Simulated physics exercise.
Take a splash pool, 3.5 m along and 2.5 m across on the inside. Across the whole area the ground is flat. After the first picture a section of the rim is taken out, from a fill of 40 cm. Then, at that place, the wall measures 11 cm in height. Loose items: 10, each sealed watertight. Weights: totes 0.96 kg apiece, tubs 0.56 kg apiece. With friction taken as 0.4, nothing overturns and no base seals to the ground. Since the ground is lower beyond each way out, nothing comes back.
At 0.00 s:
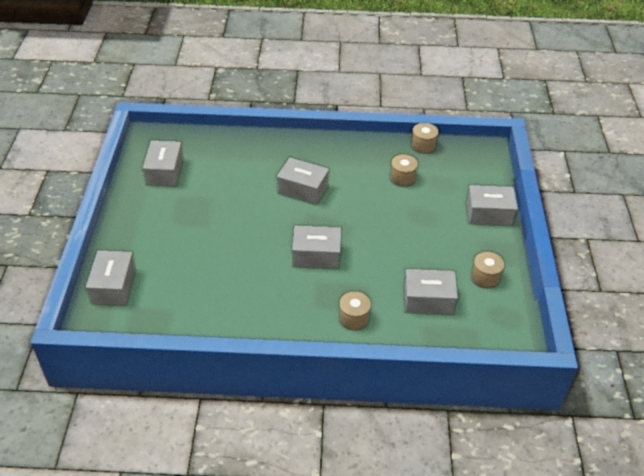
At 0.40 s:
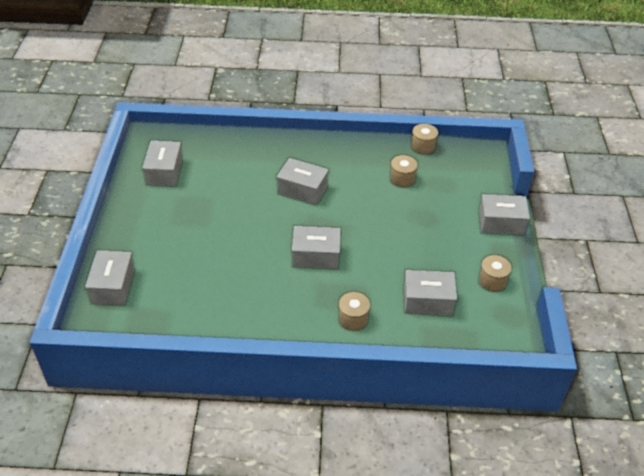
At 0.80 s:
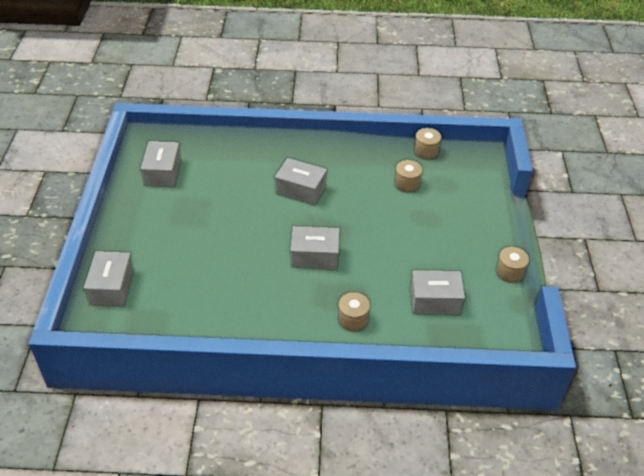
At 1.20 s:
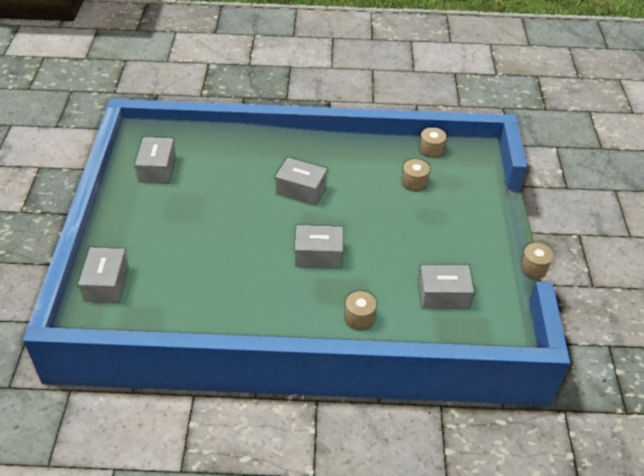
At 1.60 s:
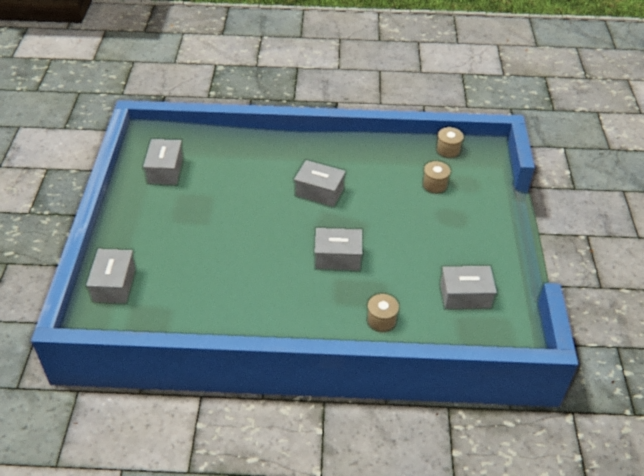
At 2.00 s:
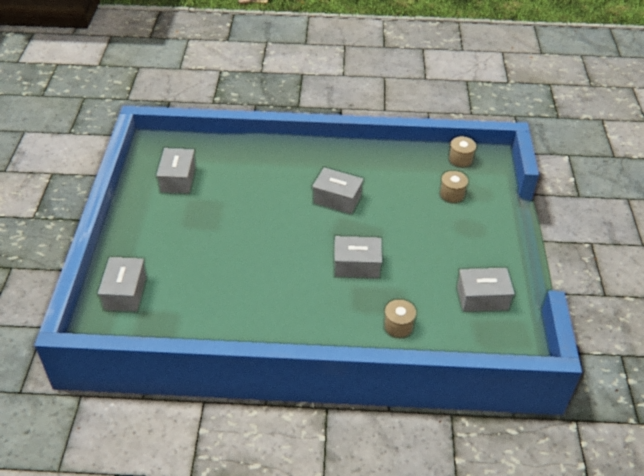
We see a blue-walled pool of green water with grey boxes and round brown tubs; a section of the right wall disappears, a box and then a tub leave through the gap, and the others drift slightly right.
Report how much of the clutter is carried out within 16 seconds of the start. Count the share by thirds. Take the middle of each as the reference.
It is two thirds or beyond.
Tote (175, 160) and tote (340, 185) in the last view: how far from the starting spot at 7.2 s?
Log: Item 1 = 30 cm; item 2 = 100 cm.
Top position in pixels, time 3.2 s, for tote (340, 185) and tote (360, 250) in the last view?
Somewhere about (372, 187) and (398, 251).
After 3.2 s 2 of 10 are out; 8 afloat.
After 7.2 s 5 of 10 are out; 5 afloat.
After 12.0 s 8 of 10 are out; 2 afloat.
After 16.0 s 8 of 10 are out; 2 afloat.
